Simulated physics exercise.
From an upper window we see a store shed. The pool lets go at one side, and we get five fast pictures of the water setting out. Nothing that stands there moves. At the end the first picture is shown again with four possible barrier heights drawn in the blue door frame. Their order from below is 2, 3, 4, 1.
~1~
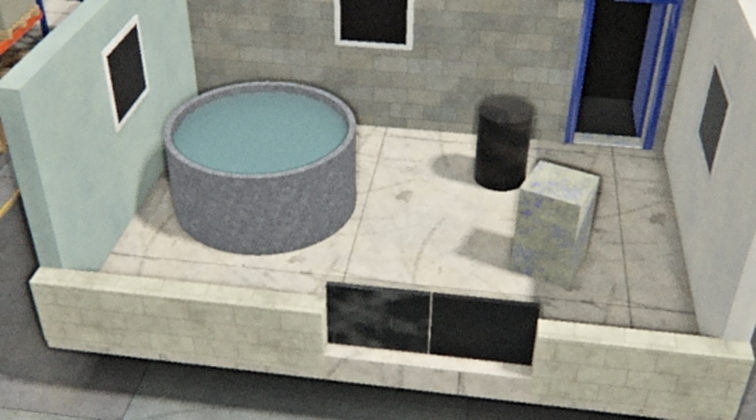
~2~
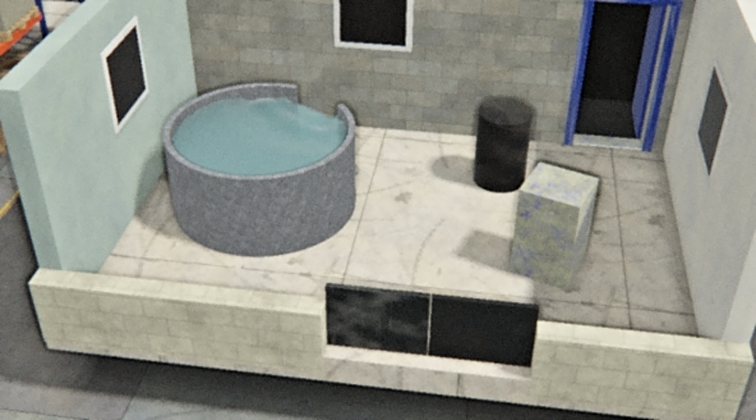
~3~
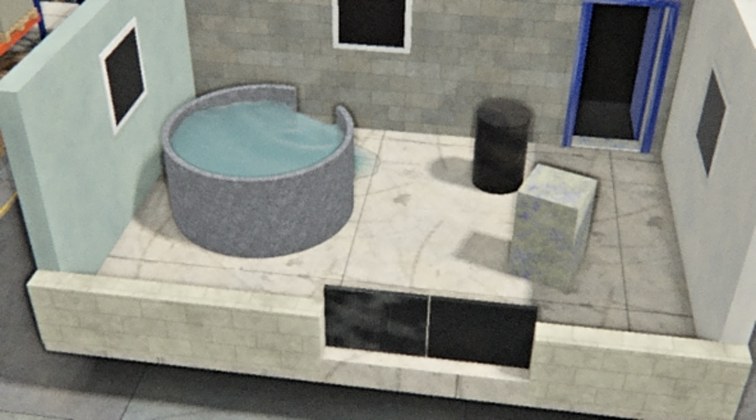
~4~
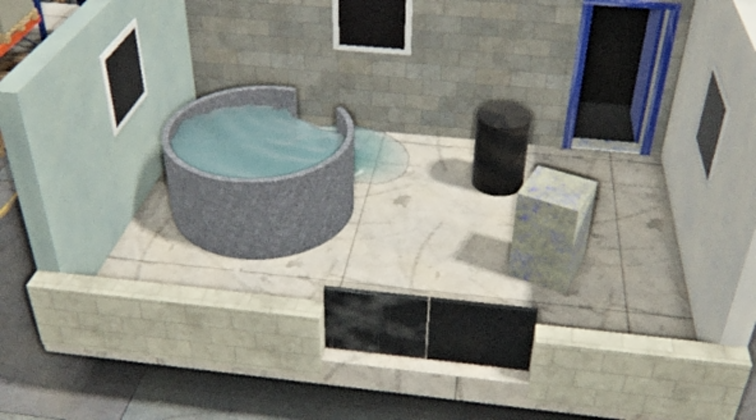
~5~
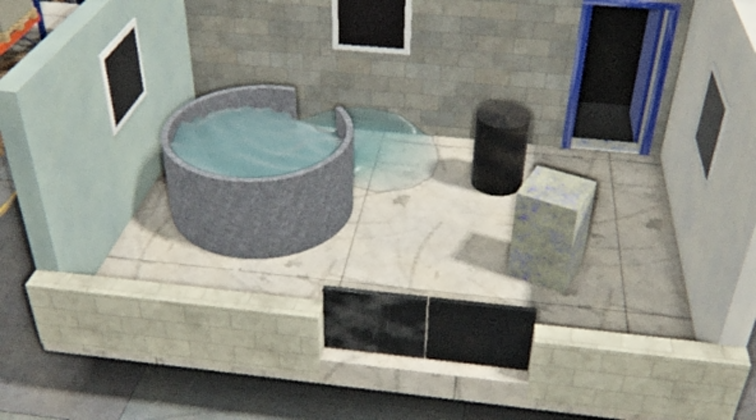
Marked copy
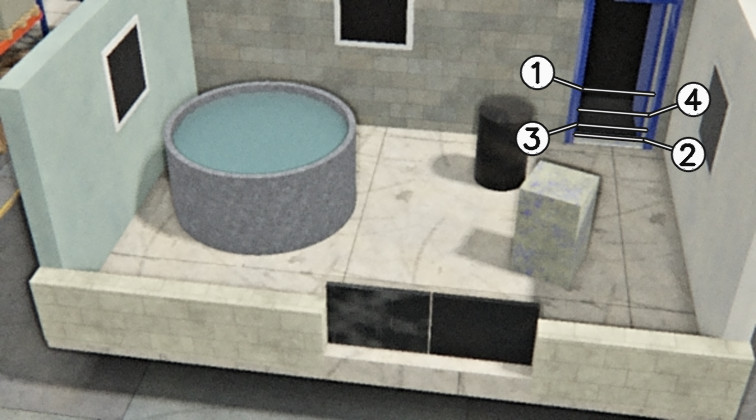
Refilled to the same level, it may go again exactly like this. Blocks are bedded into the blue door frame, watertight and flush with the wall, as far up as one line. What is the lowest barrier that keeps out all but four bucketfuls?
Take 3.
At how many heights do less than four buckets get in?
Three.
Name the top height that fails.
Here it is height 2.
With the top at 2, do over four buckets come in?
Yes, it does.
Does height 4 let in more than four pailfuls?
No.
On the marked copy, 1 at (617, 91); 2 at (609, 137); 3 at (611, 127); 4 at (614, 112); from the bottom up 2, 3, 4, 1.
Choosing 1, nothing gets over.
Choosing 2, about 10 bucketfuls get in.
Choosing 3, a bucket or two gets in.
Choosing 4, nothing gets over.
